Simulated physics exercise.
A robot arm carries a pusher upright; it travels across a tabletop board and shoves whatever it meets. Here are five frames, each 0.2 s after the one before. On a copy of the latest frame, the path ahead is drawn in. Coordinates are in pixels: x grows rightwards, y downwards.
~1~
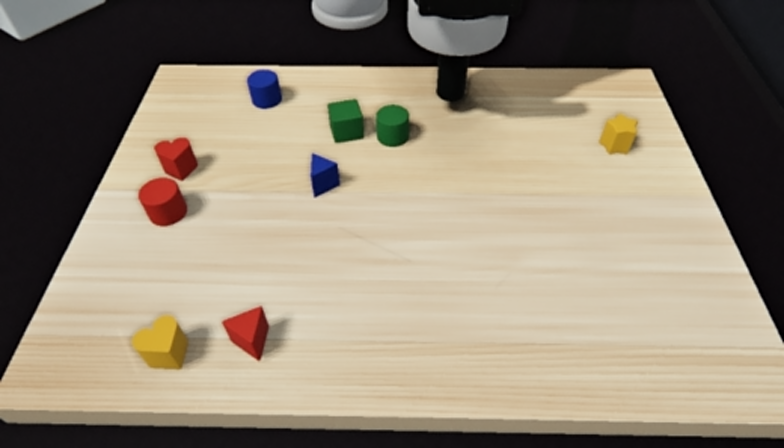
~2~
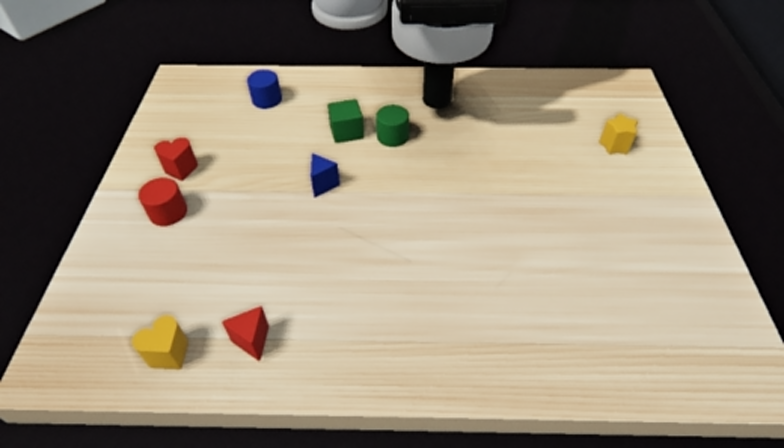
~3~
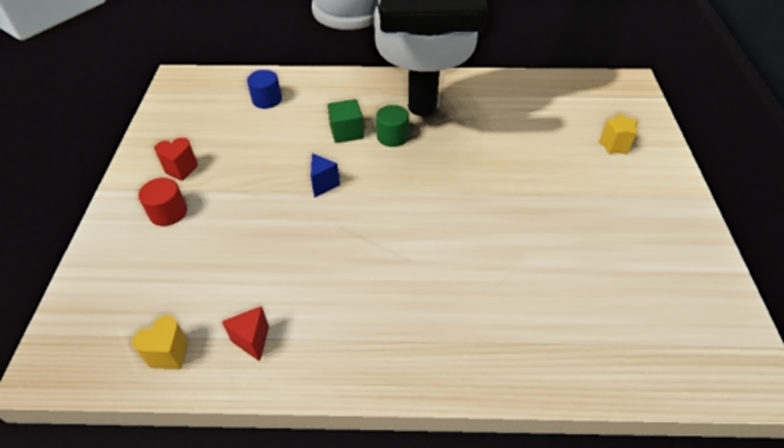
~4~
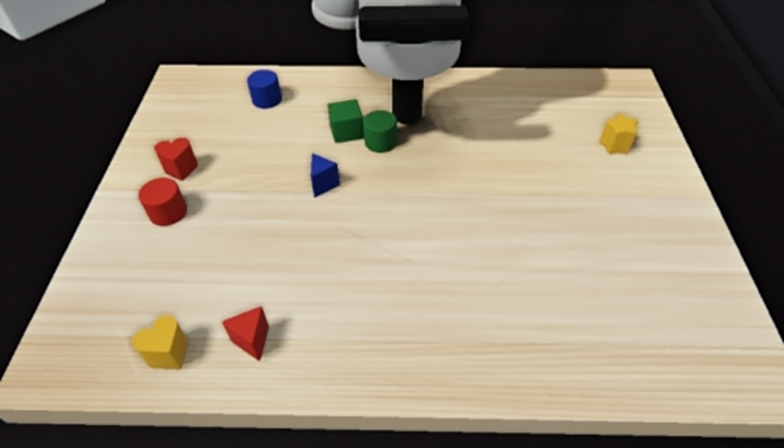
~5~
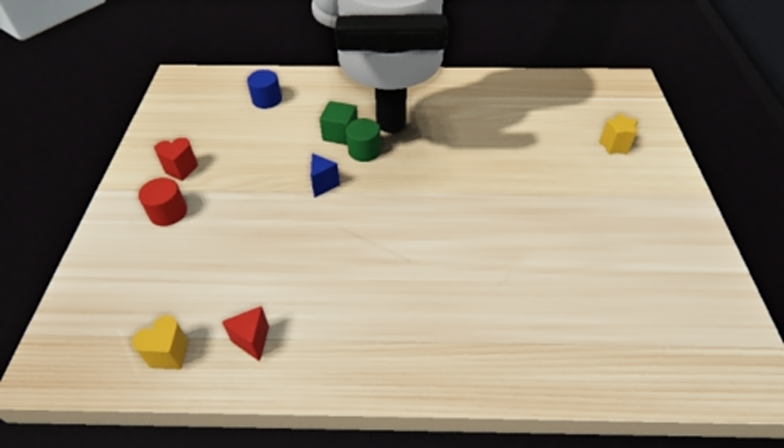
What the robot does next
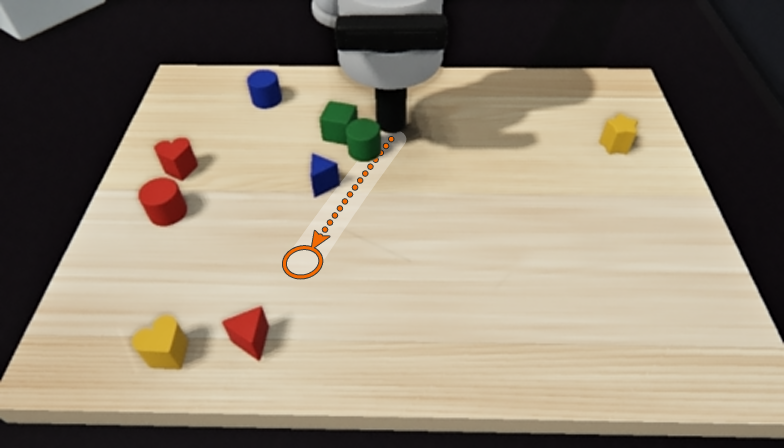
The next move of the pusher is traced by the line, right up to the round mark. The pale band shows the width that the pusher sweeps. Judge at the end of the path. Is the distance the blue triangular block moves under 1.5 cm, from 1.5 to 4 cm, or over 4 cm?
Range: Under 1.5 cm.
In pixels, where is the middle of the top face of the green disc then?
By then it is at (326, 151).
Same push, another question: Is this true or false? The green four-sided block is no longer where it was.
My answer: False.
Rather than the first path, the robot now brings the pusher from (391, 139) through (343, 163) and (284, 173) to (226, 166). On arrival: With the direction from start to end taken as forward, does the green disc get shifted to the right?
No, I don't think so.
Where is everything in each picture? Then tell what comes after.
In the first frame, pusher's lower end (451, 93); blue triangular block (320, 163); green four-sided block (345, 109); green disc (393, 114).
In the second frame, pusher (437, 100); blocks still.
In the third frame, pusher (422, 108); blocks still.
In the fourth frame, pusher (407, 116); green disc (380, 119).
In the fifth frame, pusher (391, 124); blue triangular block (320, 163); green four-sided block (338, 111); green disc (363, 128).
Drawn move, in a line from (391, 139) to (303, 262).
The first path, step by step. One third of the way, pusher (363, 160); blue triangular block (315, 165), turned 15° anticlockwise; green disc (330, 147).
Two thirds of the way, pusher (333, 200); blue triangular block (310, 169), turned 15° anticlockwise; green disc (326, 151).
At the end, pusher (299, 247); blue triangular block (310, 169), turned 15° anticlockwise; green four-sided block still; green disc (326, 151).
